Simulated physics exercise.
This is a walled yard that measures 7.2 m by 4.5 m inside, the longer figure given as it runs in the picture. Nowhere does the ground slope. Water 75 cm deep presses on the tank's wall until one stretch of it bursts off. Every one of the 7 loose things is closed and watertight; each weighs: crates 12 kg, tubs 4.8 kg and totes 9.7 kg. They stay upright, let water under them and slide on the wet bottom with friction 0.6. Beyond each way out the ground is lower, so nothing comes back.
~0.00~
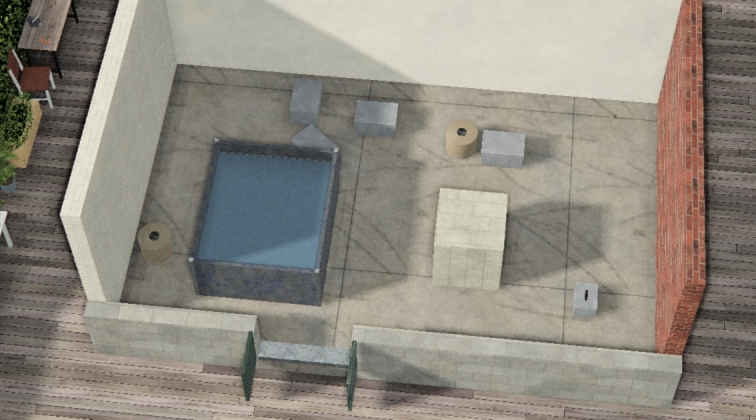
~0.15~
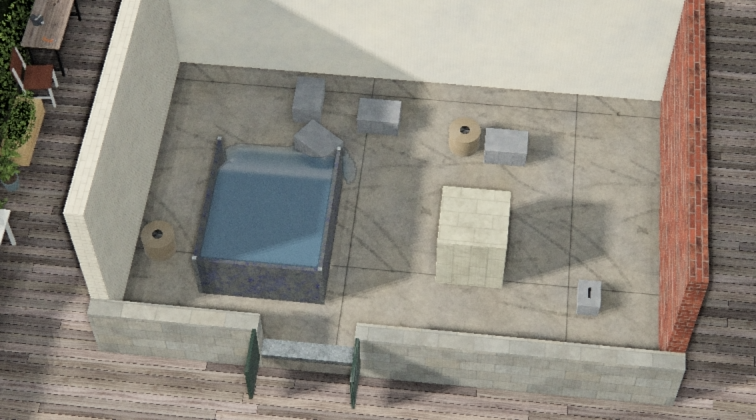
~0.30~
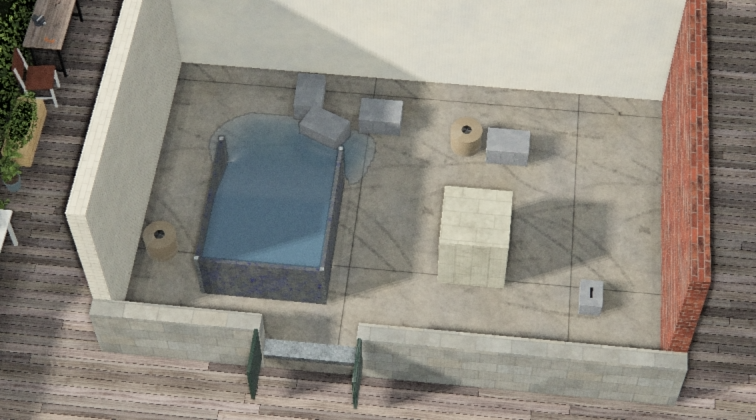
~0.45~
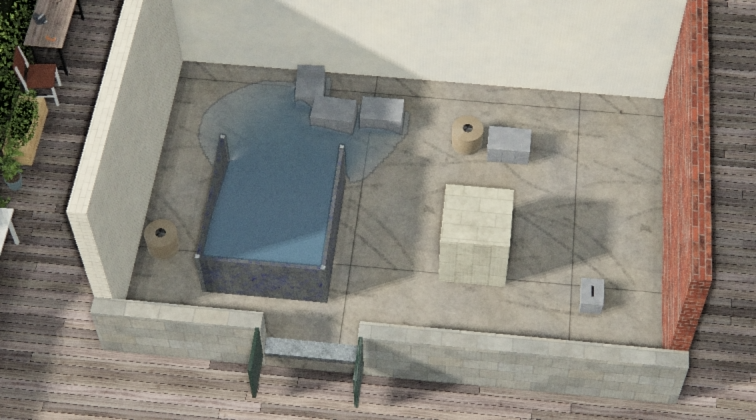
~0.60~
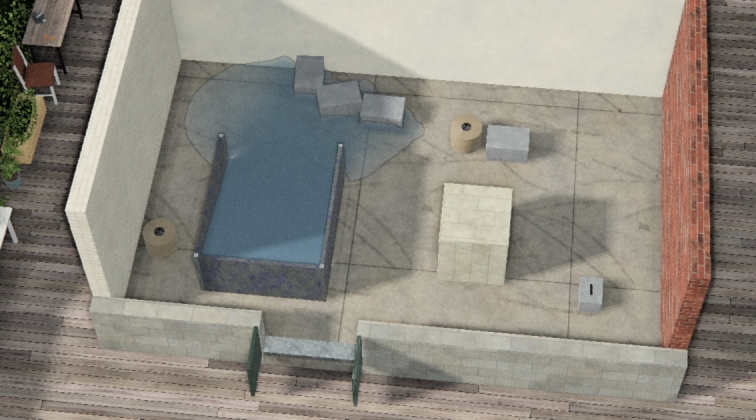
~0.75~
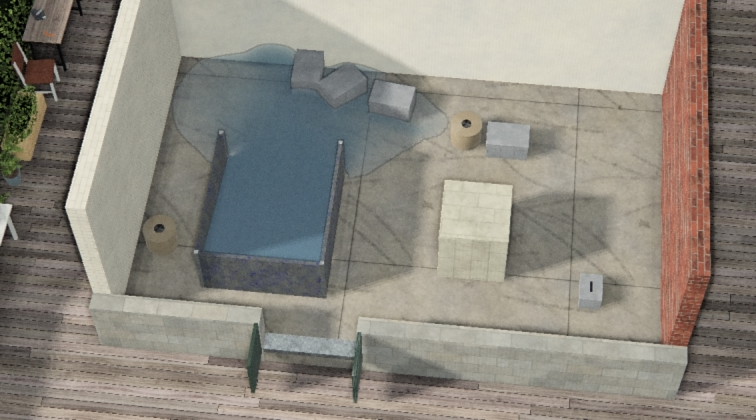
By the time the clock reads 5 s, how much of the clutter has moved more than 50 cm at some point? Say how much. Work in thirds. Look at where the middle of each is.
Two thirds and up.
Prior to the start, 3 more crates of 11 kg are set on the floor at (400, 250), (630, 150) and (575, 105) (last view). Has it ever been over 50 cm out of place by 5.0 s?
In turn: Less, over, over.
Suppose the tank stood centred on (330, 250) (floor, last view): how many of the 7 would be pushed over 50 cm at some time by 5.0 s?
That gives 6 of them.
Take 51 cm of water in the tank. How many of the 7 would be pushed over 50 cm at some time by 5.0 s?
The answer would then be 6.
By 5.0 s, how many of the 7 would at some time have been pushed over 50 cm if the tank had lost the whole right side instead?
The answer would then be 3.
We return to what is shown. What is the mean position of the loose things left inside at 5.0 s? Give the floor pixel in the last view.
Near (514, 253).
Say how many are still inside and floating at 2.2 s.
Just then, the number is 3.
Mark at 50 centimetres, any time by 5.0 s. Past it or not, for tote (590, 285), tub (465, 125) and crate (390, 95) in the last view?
The first is inside the limit, the second beyond the limit, and the third beyond the limit.
After 1.1 s 2 of 7 are over 50 cm from their spots; 2 afloat.
After 2.2 s 2 of 7 are over 50 cm from their spots; 3 afloat.
After 3.5 s 6 of 7 are over 50 cm from their spots; 5 afloat.
After 5.0 s 6 of 7 are over 50 cm from their spots, and 6 have been at some point; 5 afloat.
